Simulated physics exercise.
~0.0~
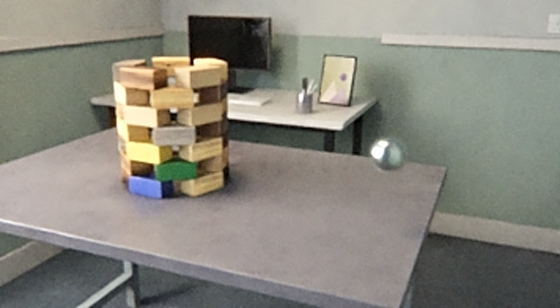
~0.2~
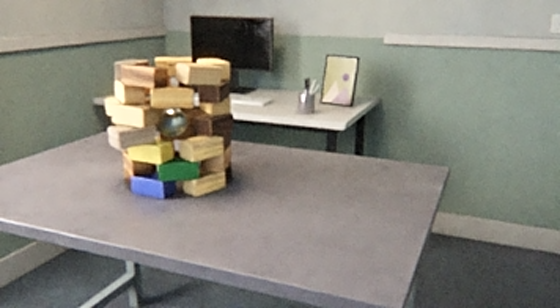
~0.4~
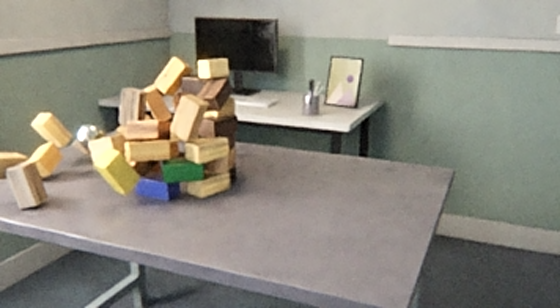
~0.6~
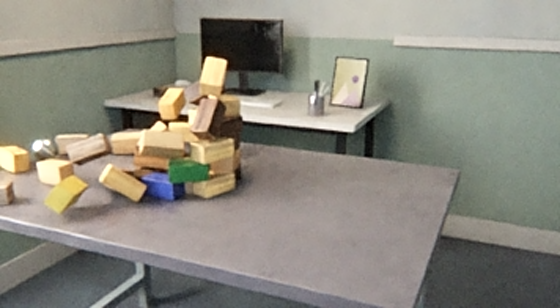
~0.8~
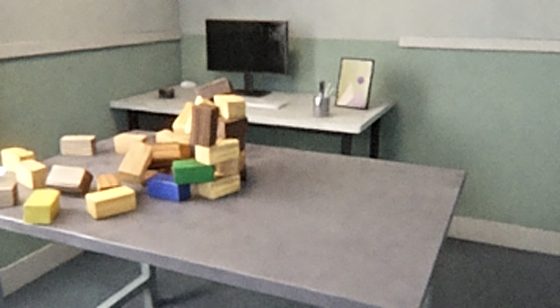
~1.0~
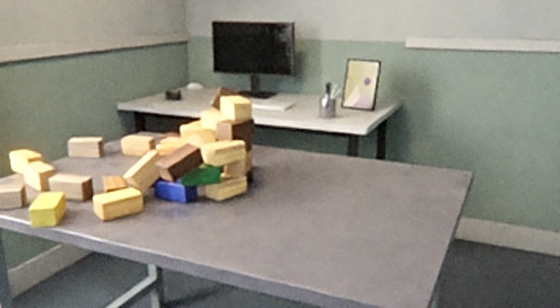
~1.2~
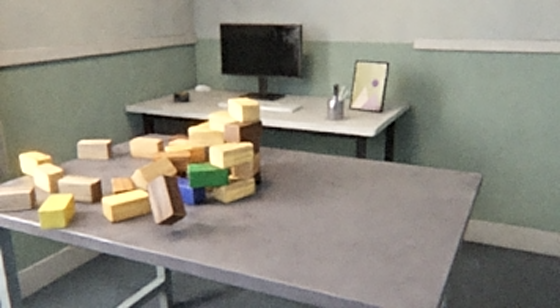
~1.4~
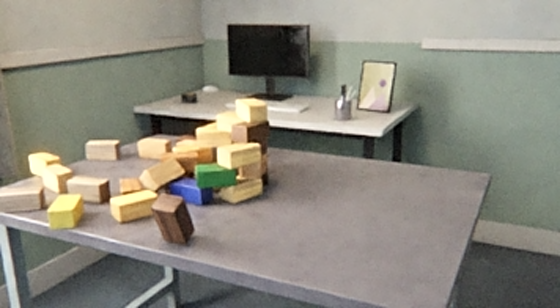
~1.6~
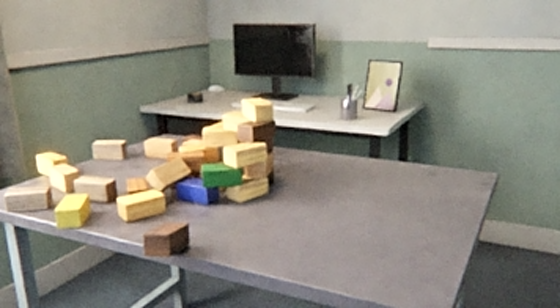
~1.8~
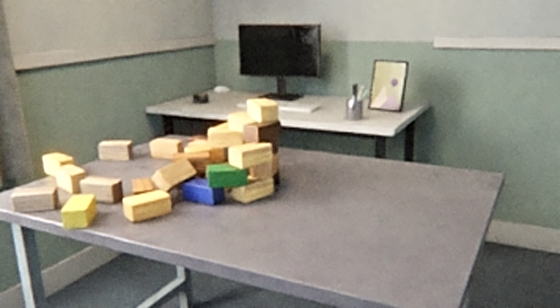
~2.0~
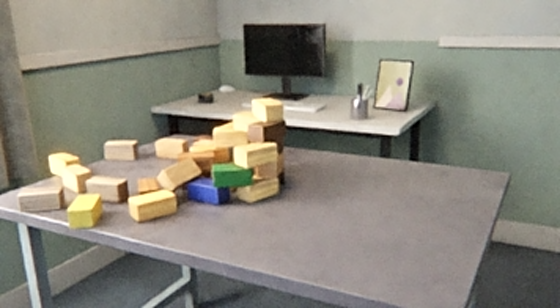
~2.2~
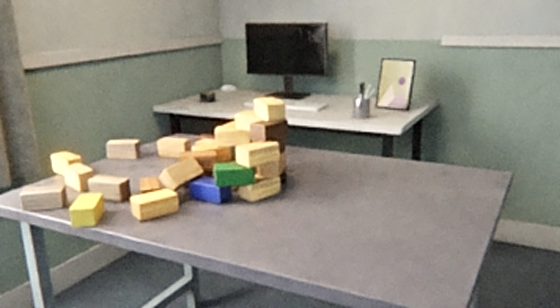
A steel ball flies in from the right above a grey table, seen from slightly above in a green-walled room with a monitor, pen cup and framed picture on a white desk behind. It heads for a round, gapped tower of wooden blocks at the left, with yellow, green and blue ones low on the near side. The ball strikes the tower and drives through, throwing blocks leftward, the yellow one among them. More blocks slide off the top, and a dark one tumbles off the near edge as the view drifts left. Blocks lie scattered beside a leaning remnant, the green and blue ones still in place.
